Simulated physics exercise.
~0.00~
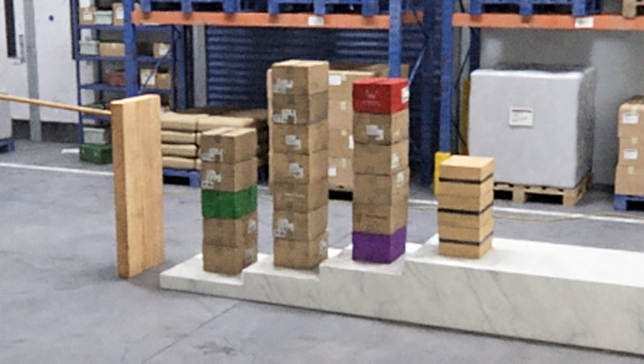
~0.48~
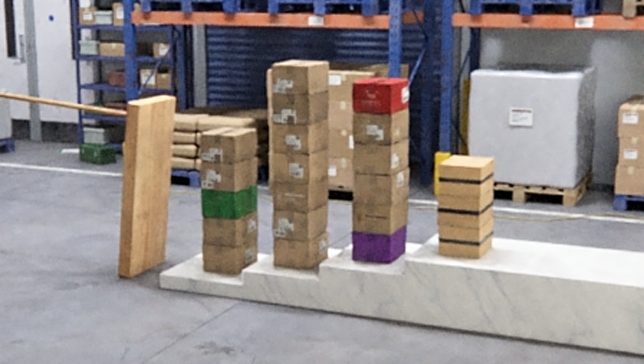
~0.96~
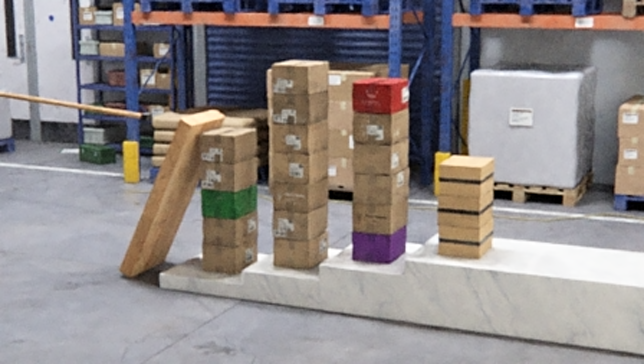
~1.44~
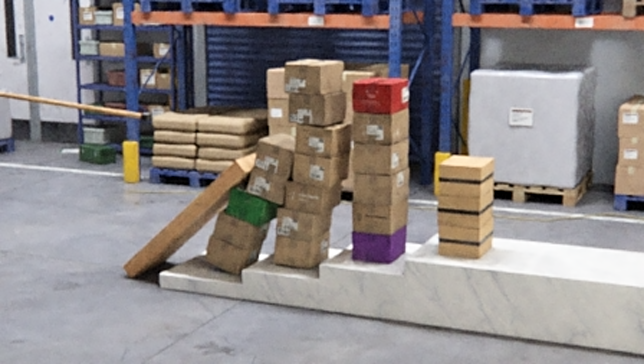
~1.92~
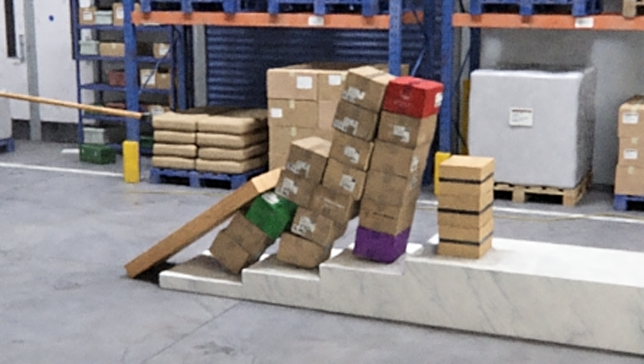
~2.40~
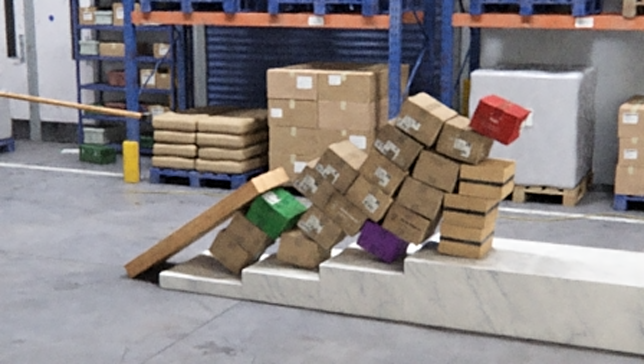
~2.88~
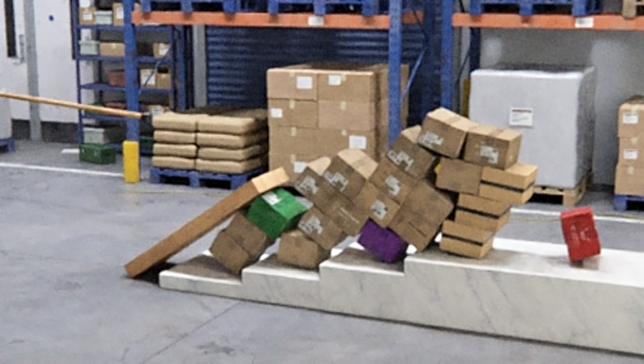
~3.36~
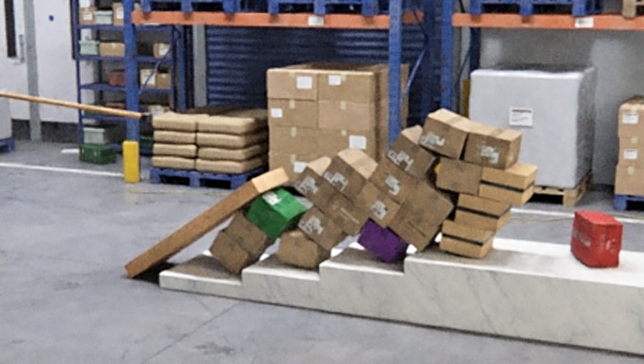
A pole pushed a tall board over into stacks of boxes on rising steps, and the piles toppled rightward one into the next, throwing the red box off onto the top step while the rest ended leaning in a slanted jumble.
